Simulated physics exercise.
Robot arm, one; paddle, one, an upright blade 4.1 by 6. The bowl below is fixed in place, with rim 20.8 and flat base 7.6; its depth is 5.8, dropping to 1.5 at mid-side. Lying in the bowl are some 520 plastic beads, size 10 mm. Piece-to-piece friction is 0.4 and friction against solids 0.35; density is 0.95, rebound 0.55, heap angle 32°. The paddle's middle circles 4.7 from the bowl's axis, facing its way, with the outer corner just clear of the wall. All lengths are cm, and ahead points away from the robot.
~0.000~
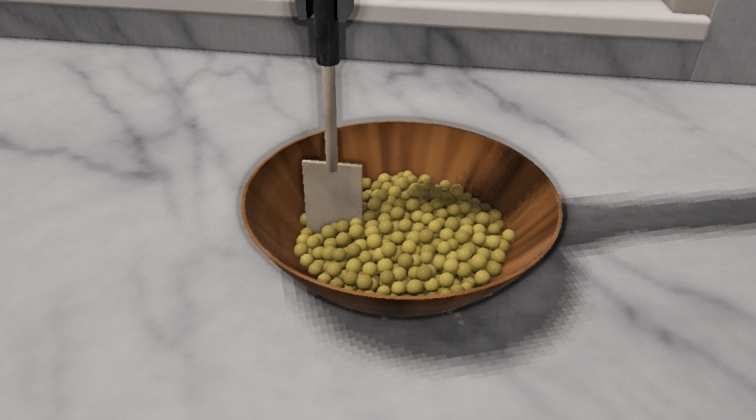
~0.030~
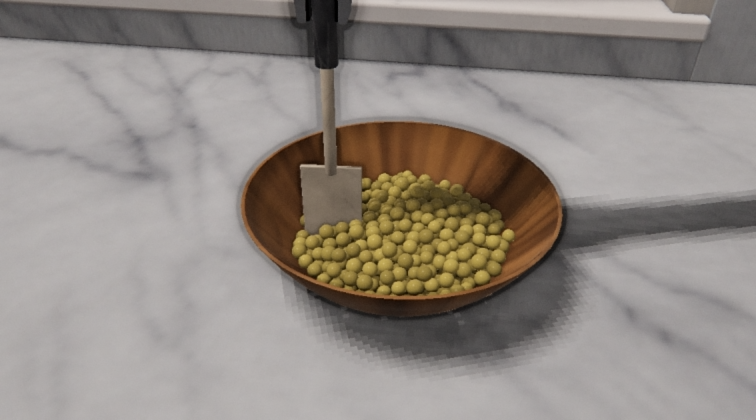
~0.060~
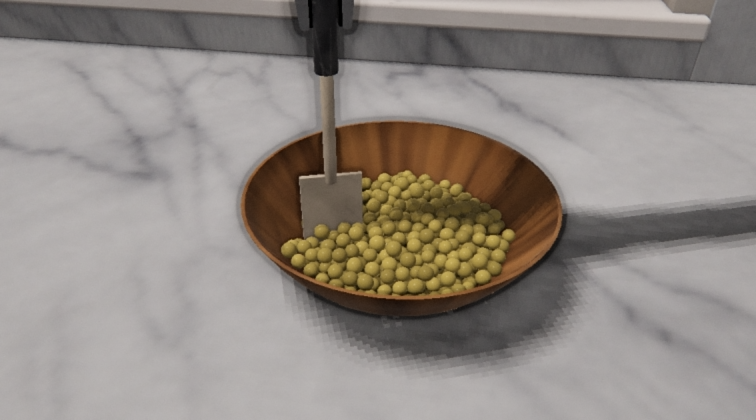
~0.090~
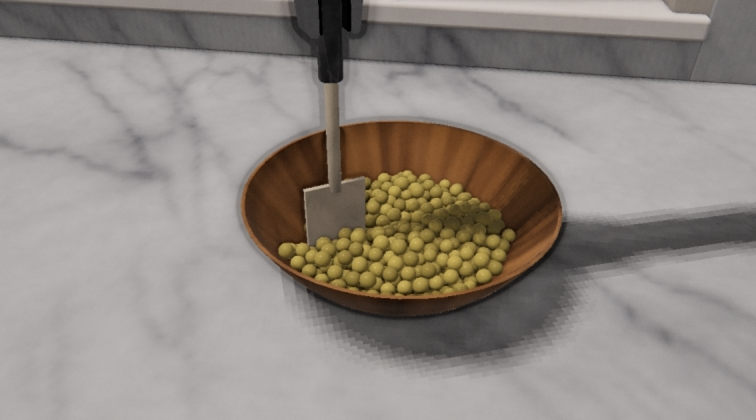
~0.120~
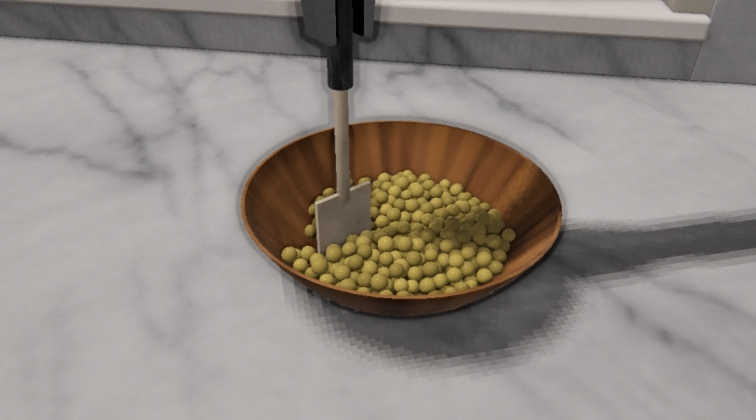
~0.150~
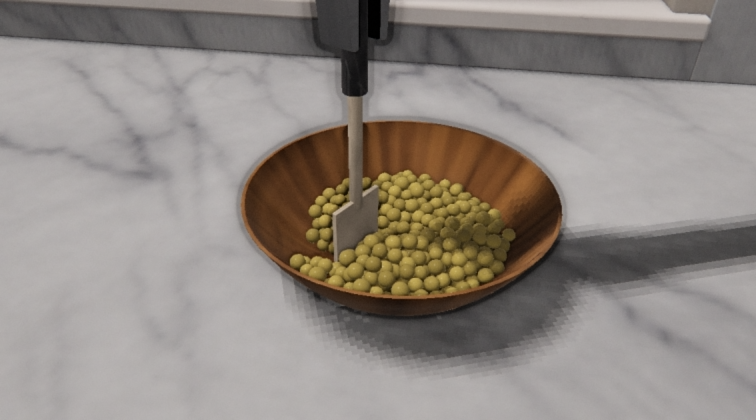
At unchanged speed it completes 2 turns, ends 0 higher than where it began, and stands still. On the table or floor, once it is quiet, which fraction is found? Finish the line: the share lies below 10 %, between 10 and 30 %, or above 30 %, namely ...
... below 10 %.
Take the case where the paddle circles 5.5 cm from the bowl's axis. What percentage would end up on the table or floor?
Then about 10 per cent.
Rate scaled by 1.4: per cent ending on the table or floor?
Roughly 20 per cent.
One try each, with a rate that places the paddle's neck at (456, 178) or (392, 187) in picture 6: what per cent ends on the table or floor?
Some 55 and 20 per cent.
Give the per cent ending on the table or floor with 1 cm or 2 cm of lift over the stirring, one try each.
Estimates: 5 % then 0 %.
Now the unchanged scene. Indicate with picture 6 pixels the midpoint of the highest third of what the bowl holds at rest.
Centre of top third: Approx. (325, 240).
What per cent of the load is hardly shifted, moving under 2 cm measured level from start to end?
I'd put it at about 5 in a hundred.
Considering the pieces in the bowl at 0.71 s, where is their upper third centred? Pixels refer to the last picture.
About (325, 189).
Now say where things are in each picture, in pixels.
The paddle neck at (331, 143), 0° round; upper third of the load around (410, 227), from x 300 to 510, top at y 175; 521 in the bowl, in the first picture.
The paddle neck at (330, 147), 5° round; upper third of the load around (410, 229), from x 300 to 510, top at y 175, in the second picture.
The paddle neck at (330, 155), 19° round; upper third of the load around (402, 234), from x 290 to 510, top at y 175, in the third picture.
The paddle neck at (334, 163), 33° round; upper third of the load around (402, 238), from x 285 to 510, top at y 175, in the fourth picture.
The paddle neck at (343, 171), 47° round; upper third of the load around (403, 244), from x 290 to 510, top at y 175, in the fifth picture.
The paddle neck at (356, 178), 61° round; upper third of the load around (407, 249), from x 300 to 510, top at y 175; 521 in the bowl, in the sixth picture.
After 0.71 s, 321° round, highest piece 7 above the table; 505 in the bowl, 15 on the table or floor, 1 in flight or on the tool.
After 1.26 s, 221° round, highest piece 7 above the table; 496 in the bowl, 22 on the table or floor, 3 in flight or on the tool.
After 1.74 s, 0° round, highest piece 6 above the table; 489 in the bowl, 32 on the table or floor.
After 2.44 s, 0° round, highest piece 6 above the table; 489 in the bowl, 32 on the table or floor.
In the end, 489 in the bowl, 32 on the table or floor. That is 6 % on the table or floor.
